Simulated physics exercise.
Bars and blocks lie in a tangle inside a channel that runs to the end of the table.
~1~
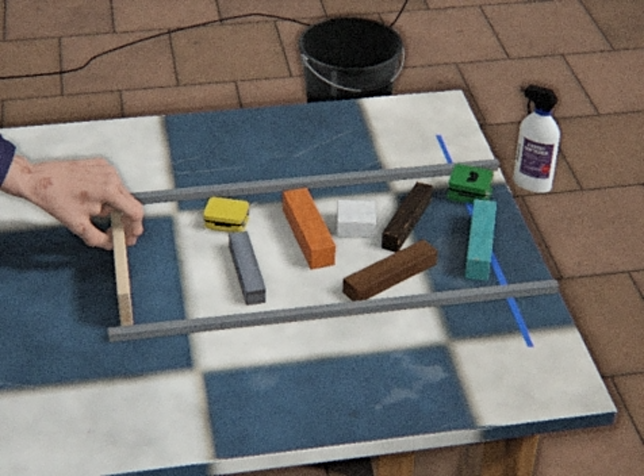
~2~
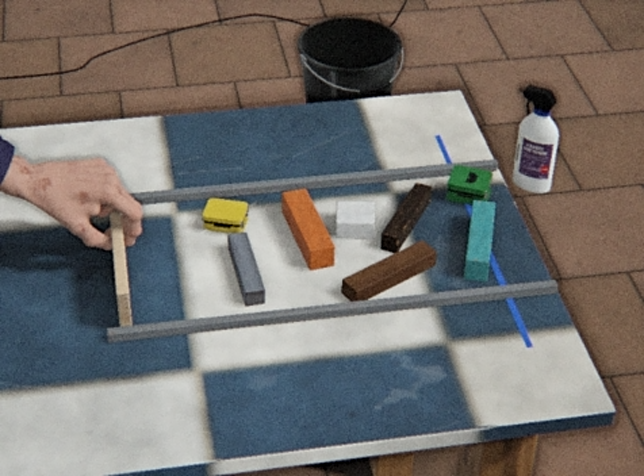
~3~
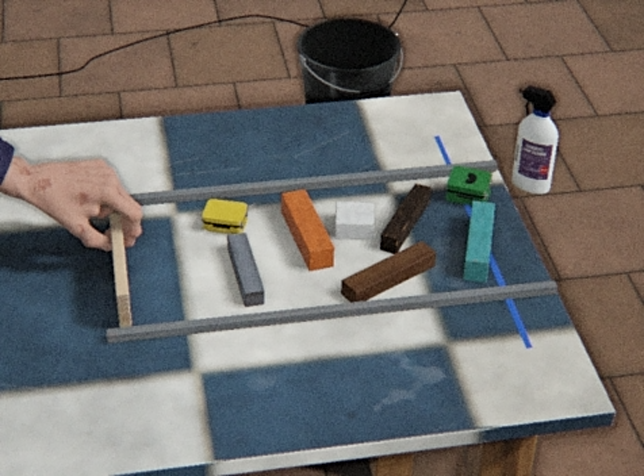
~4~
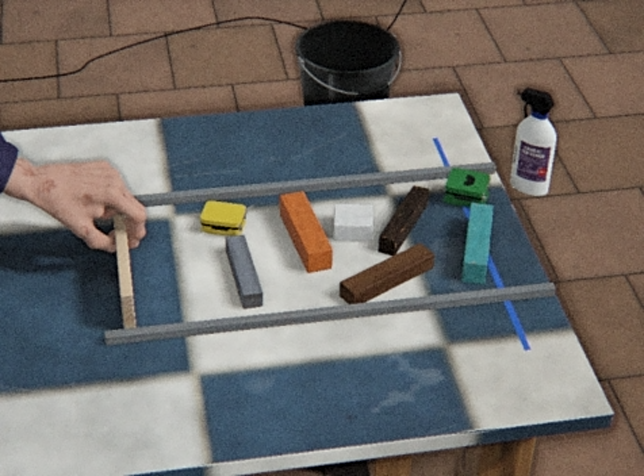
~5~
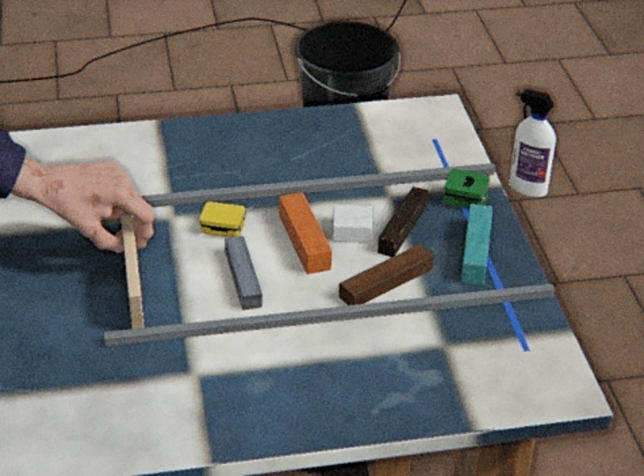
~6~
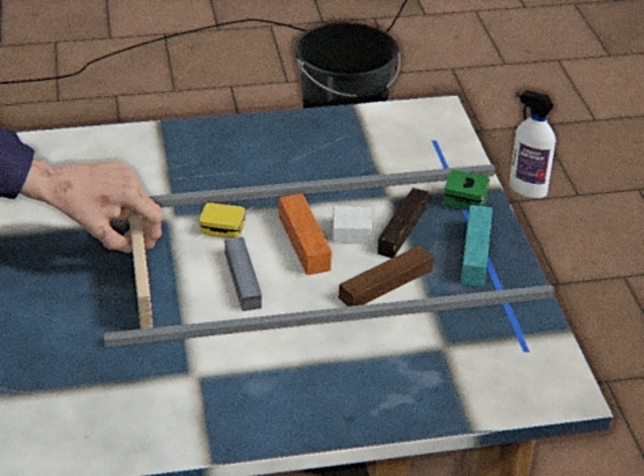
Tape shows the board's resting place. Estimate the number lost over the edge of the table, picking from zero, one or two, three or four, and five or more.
The count that comes down will most likely be five and up.
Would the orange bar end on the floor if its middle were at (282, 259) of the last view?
I reckon the orange bar stays in place.
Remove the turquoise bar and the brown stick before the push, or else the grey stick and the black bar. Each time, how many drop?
Fallen: 3 in the first try, 3 in the other.
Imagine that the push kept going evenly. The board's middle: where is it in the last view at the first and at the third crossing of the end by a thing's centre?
The middle is at about (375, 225), later at about (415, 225).
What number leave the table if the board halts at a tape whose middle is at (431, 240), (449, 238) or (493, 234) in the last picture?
Floor tally per try: 3 / 4 / 6.
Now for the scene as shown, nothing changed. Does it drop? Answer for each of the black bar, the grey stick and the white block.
Black bar: Ends up off; grey stick: Still up; white block: Ends up off.
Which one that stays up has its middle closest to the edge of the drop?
That would be the orange bar.
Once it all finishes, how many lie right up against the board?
That makes 2.
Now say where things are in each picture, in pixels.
The first picture shows green case (470, 187); turquoise bar (481, 239); black bar (407, 217); board (120, 248); tape (480, 230).
The second picture shows turquoise bar (480, 240); board (119, 248).
The third picture shows black bar (406, 218); brown stick (389, 273).
The fourth picture shows green case (467, 190); grey stick (244, 271).
The fifth picture shows turquoise bar (477, 244); yellow case (223, 222).
The sixth picture shows green case (466, 193); turquoise bar (477, 245); black bar (403, 222); board (138, 251); tape (476, 235).
Soon after, none off yet; green case at rest near (466, 193); turquoise bar at rest near (477, 245); black bar at rest near (403, 222).
After that, none off yet; green case displaced about its own width near (503, 189); turquoise bar displaced a little near (511, 242); black bar displaced about its own width near (476, 217).
In the end, the number that fall off is five or more; gone, white block, brown stick, black bar, turquoise bar and green case.
